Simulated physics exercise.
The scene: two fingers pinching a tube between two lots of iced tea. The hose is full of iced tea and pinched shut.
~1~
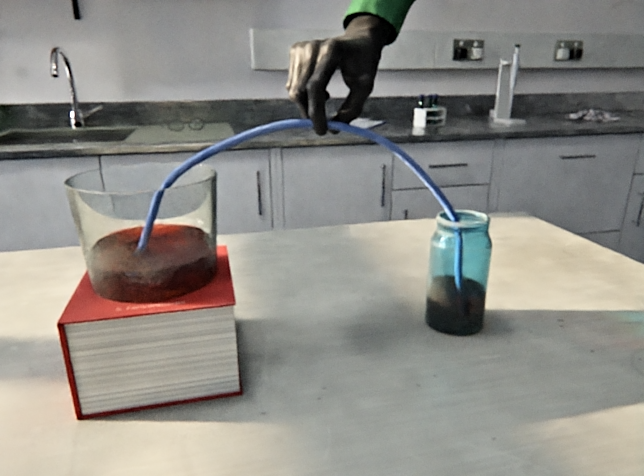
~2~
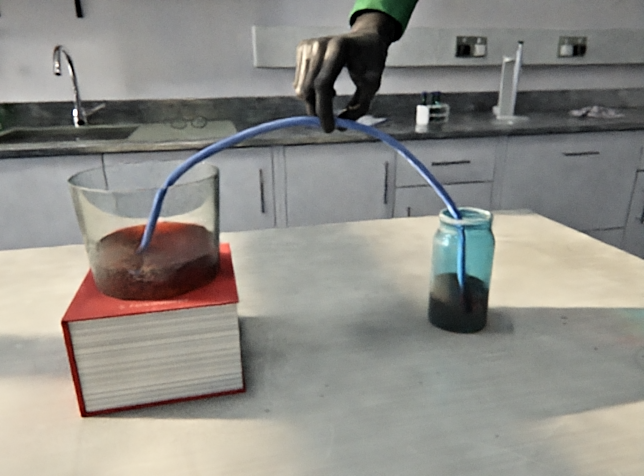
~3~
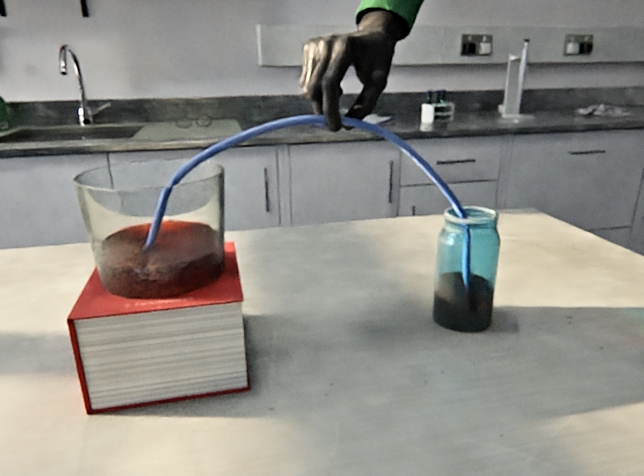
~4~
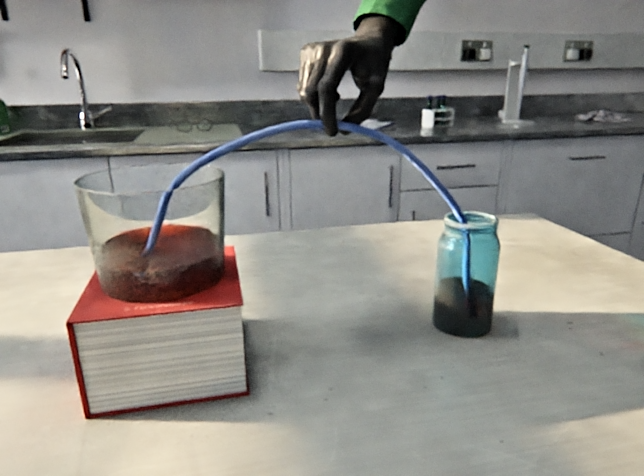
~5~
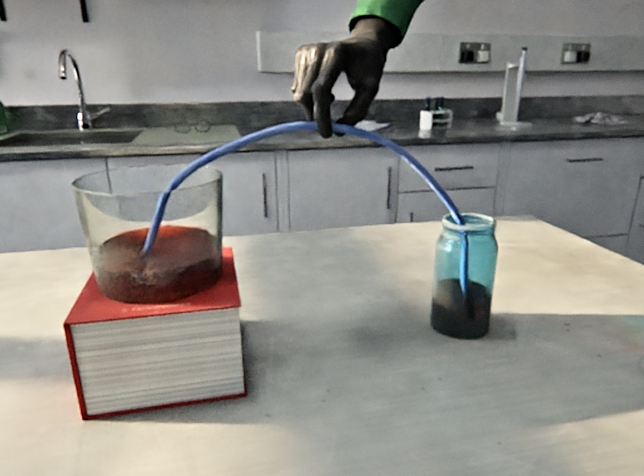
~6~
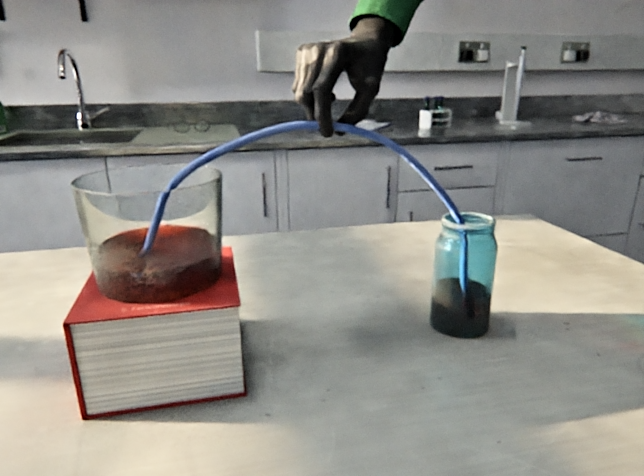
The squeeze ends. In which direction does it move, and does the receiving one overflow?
The iced tea goes rightwards; the receiving one has room for it.
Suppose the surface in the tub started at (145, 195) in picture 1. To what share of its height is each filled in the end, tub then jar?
Near 35 and 100 in a hundred.
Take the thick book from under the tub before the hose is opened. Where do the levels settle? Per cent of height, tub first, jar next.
Near 30 and 20 in a hundred.
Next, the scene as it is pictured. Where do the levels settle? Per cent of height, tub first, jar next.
Near 15 and 70 in a hundred.
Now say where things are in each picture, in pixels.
The first frame shows nothing flows; tub (150, 227) about a quarter full, up on the thick book; jar (458, 269) about a third full, on the top itself.
The second frame shows fingers on the hose; tub about a quarter full, surface at (156, 247); jar about a third full, surface at (460, 284).
The third frame shows still shut; tub (158, 223) about a quarter full; jar (466, 265) about a third full.
In the fourth frame, the hose is pinched; tub about a quarter full, surface at (161, 249); jar about a third full, surface at (464, 288).
The fifth frame shows nothing flows; tub (156, 228) about a quarter full, up on the thick book; jar (464, 272) about a third full, on the top itself.
The sixth frame shows fingers on the hose; tub about a quarter full, surface at (158, 250); jar about a third full, surface at (462, 288).
Next, the tub is about a quarter full; the jar is about half full.
After that, the tub is nearly empty; the jar is about two thirds full.
Finally, the tub is nearly empty; the jar is about two thirds full.
